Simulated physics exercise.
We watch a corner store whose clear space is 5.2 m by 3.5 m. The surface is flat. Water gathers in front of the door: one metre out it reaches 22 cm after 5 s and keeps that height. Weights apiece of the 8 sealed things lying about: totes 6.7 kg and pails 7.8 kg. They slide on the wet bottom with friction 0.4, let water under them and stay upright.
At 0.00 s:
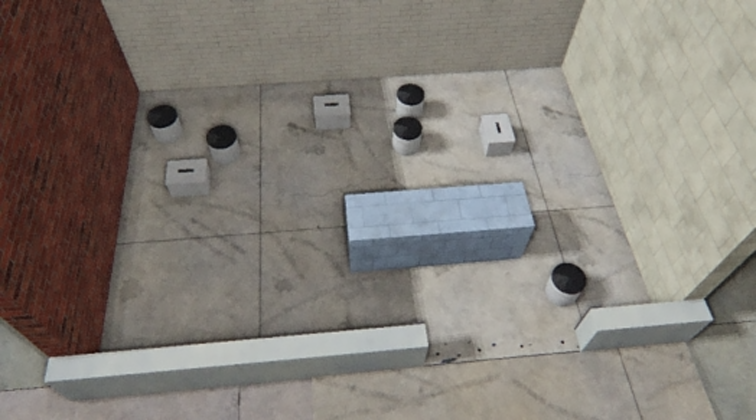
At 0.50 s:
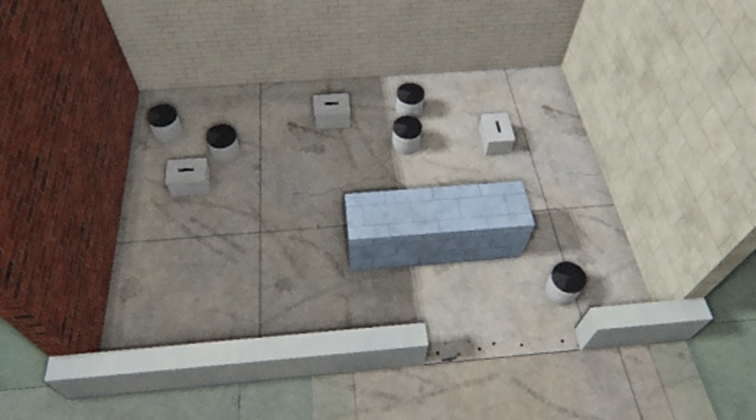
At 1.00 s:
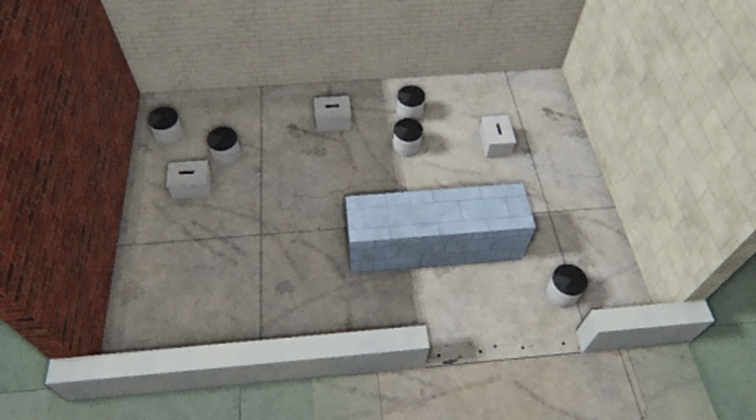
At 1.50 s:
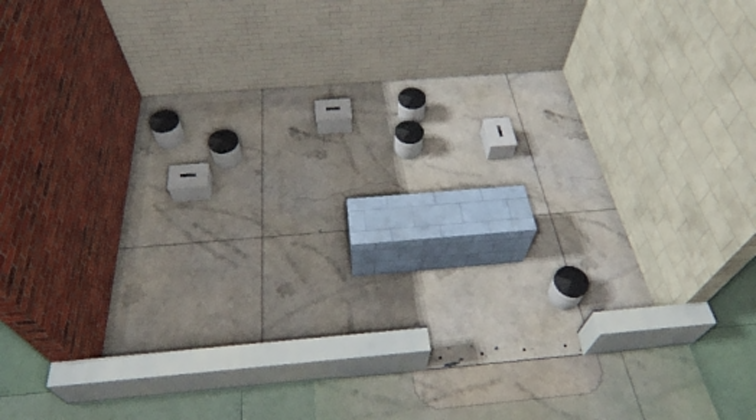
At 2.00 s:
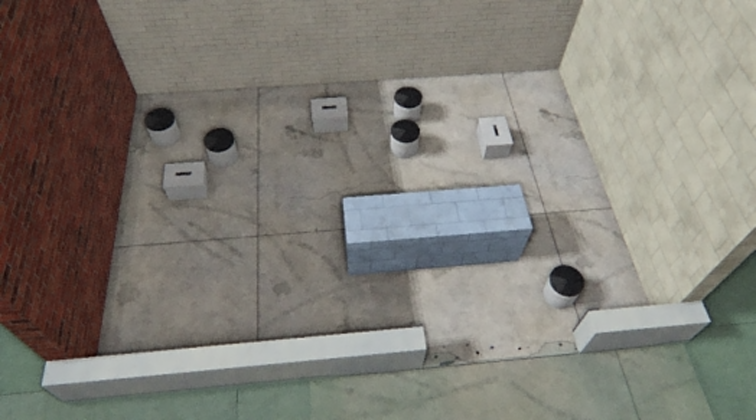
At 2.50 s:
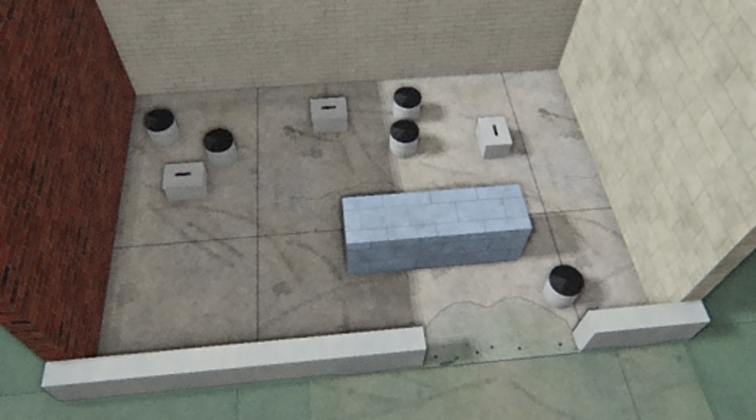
A blue block and scattered containers stay still as water starts entering through the front gap.
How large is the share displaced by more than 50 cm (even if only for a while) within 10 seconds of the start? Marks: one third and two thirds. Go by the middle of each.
Share: Not even a third.
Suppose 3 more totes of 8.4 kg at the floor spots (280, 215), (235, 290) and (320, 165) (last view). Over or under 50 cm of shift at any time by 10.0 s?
In turn: Less, past it, short of it.
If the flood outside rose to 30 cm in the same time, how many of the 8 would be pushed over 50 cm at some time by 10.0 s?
Then 6.
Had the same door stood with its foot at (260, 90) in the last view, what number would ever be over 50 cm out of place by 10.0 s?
In that case 3 of them.
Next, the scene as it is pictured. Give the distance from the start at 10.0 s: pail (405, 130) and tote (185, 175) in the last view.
In that order: 0 cm, 30 cm.
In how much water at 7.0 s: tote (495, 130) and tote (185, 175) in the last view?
About 2 and 1 cm.
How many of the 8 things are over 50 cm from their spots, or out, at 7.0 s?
1 of them.
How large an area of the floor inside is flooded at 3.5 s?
About 1.0 m2.
After 3.5 s 0 of 8 are over 50 cm from their spots; 0 afloat.
After 4.5 s 0 of 8 are over 50 cm from their spots; 0 afloat.
After 7.0 s 1 of 8 are over 50 cm from their spots; 1 afloat.
After 10.0 s 1 of 8 are over 50 cm from their spots, and 1 have been at some point; 1 afloat.
